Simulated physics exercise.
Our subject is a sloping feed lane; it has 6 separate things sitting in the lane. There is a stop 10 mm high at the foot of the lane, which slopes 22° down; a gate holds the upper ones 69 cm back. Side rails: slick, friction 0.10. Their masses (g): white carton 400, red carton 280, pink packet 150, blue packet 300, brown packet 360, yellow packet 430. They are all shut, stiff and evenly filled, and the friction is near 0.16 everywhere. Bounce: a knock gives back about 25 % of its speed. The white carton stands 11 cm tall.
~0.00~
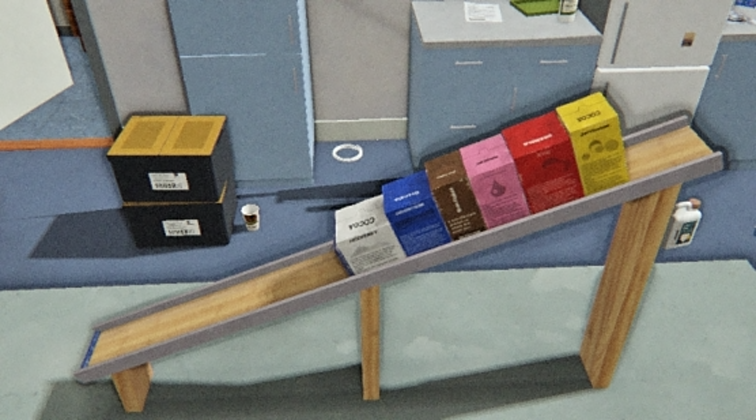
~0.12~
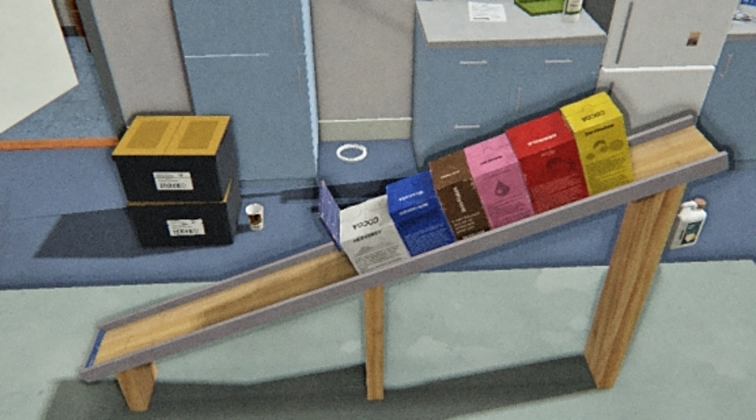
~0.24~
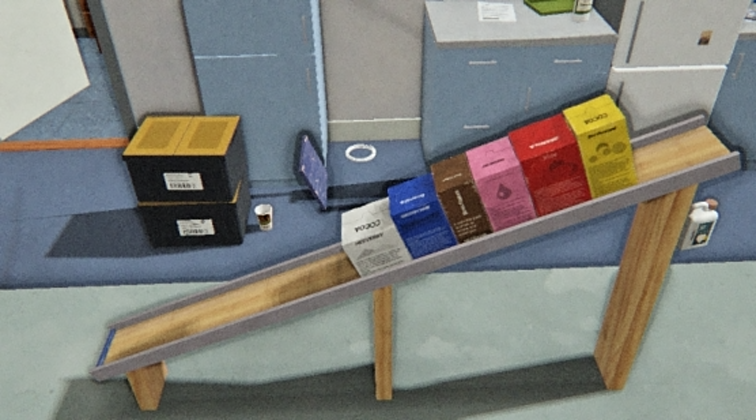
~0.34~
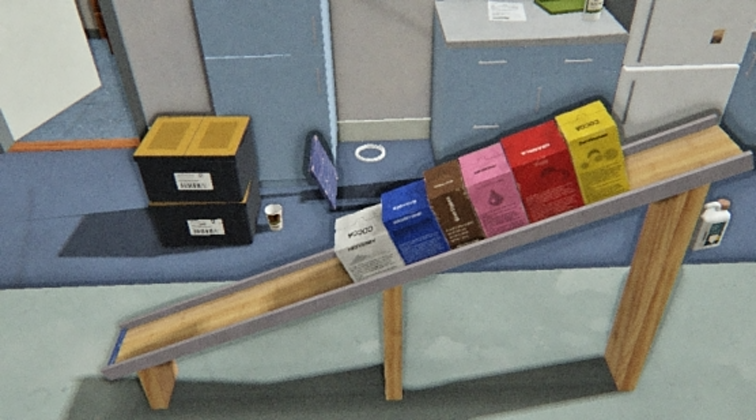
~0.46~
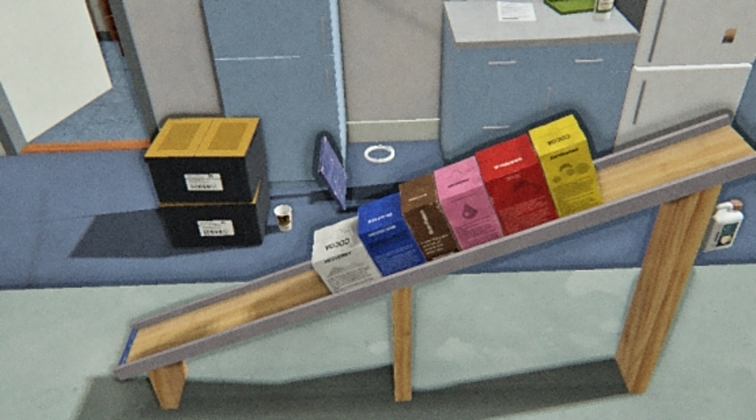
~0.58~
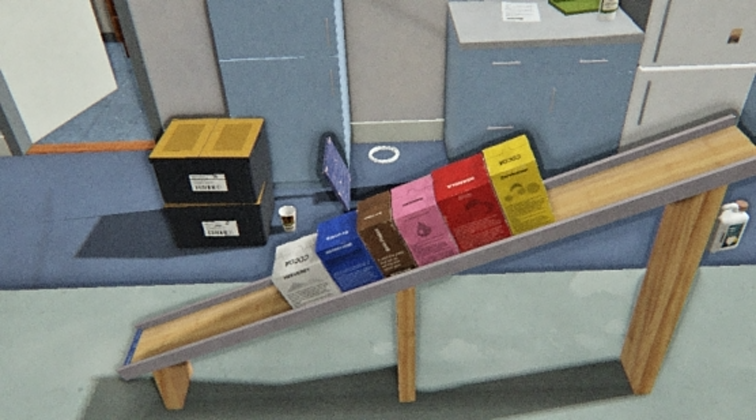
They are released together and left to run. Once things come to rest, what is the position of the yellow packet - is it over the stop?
The yellow packet is still in place.
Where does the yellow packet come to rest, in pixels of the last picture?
Somewhere around (338, 261).
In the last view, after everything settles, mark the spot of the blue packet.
In the last picture it sits around (176, 313).
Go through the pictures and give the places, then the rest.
In the first picture, gate shut; yellow packet (593, 146); white carton (371, 236).
In the second picture, pink packet (500, 184); blue packet (421, 215).
In the third picture, leader 67 cm from the stop; brown packet (462, 200); white carton (377, 238).
In the fourth picture, leader 64 cm from the stop; white carton (370, 244); red carton (543, 174).
In the fifth picture, leader 56 cm from the stop; brown packet (430, 219); blue packet (393, 235).
In the sixth picture, leader 45 cm from the stop; yellow packet (520, 187); white carton (309, 271).
After 0.68 s, leader 34 cm from the stop; yellow packet near (467, 205).
After 0.78 s, leader 20 cm from the stop; yellow packet near (406, 226).
After 0.88 s, leader 5 cm from the stop; yellow packet near (340, 250).
After 1.08 s, yellow packet 41° off its base near (320, 214); red carton 41° off its base; white carton 16° off its base.
In the end (2.1 s), toppled in the lane, yellow packet; the other 5 in the lane. In the last view, yellow packet near (338, 261).
